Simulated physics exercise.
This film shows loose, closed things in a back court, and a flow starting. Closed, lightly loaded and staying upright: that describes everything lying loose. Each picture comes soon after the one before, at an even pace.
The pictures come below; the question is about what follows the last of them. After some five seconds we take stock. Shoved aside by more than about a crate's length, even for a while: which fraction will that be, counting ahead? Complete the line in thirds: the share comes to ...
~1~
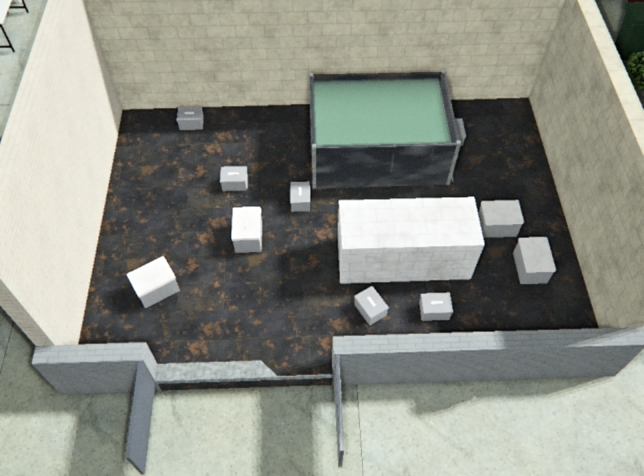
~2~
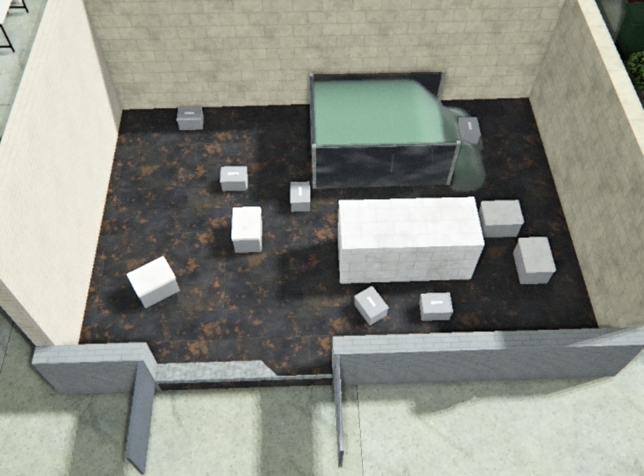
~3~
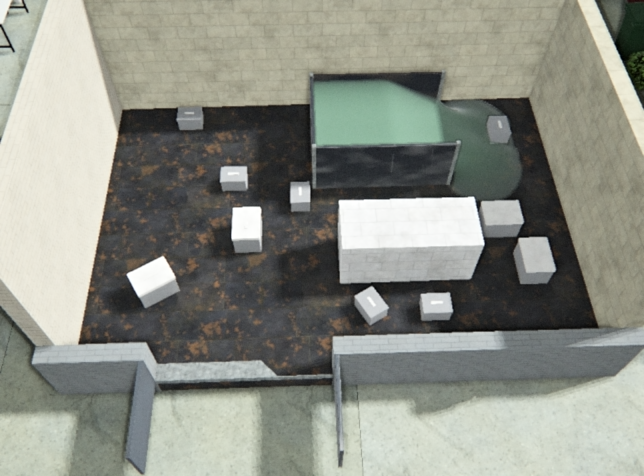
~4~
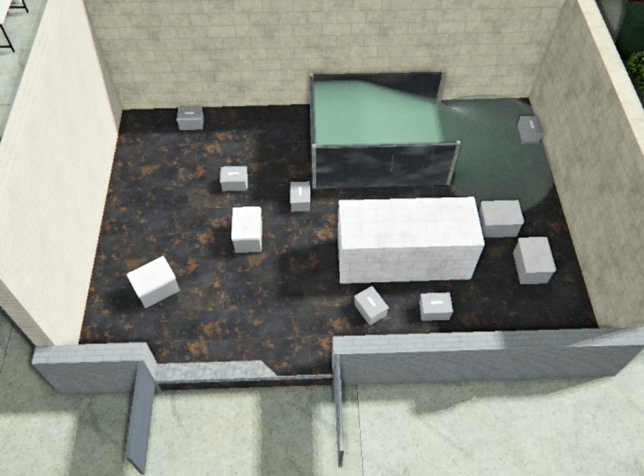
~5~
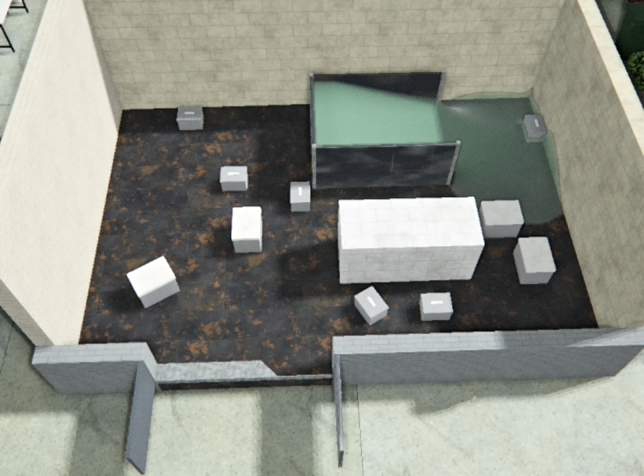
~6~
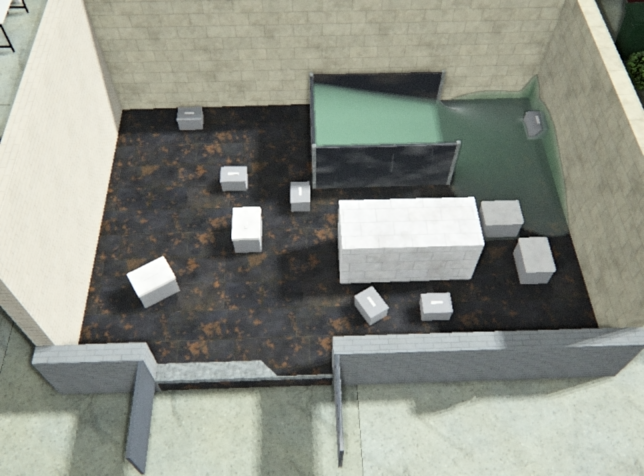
The share comes to between one and two thirds.
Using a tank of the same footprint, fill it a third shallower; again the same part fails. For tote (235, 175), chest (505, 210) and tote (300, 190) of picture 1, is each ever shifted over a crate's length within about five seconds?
As asked: Fell short, went the distance, fell short.
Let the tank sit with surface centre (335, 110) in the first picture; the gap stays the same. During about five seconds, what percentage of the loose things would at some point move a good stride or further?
Roughly 60 percent of them.
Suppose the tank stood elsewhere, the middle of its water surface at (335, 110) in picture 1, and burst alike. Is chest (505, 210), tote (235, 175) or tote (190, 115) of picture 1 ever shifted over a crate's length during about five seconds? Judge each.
Taking them in turn: Got sent well off; kept near its start; kept near its start.
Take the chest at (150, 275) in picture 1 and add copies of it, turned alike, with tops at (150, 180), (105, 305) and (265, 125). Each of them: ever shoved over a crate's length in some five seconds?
Stays put, stays put, stays put.
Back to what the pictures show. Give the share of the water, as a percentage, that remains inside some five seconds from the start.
About 98 percent.
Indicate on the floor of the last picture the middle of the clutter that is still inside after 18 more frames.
Near (320, 233).
A moment on, 1 of 10 are well off their spots; 1 afloat.
Next, 2 of 10 are well off their spots; 1 afloat.
Later, 5 of 10 are well off their spots; 4 afloat.
In the end, 6 of 10 are well off their spots, and 6 have been at some point; 3 afloat.
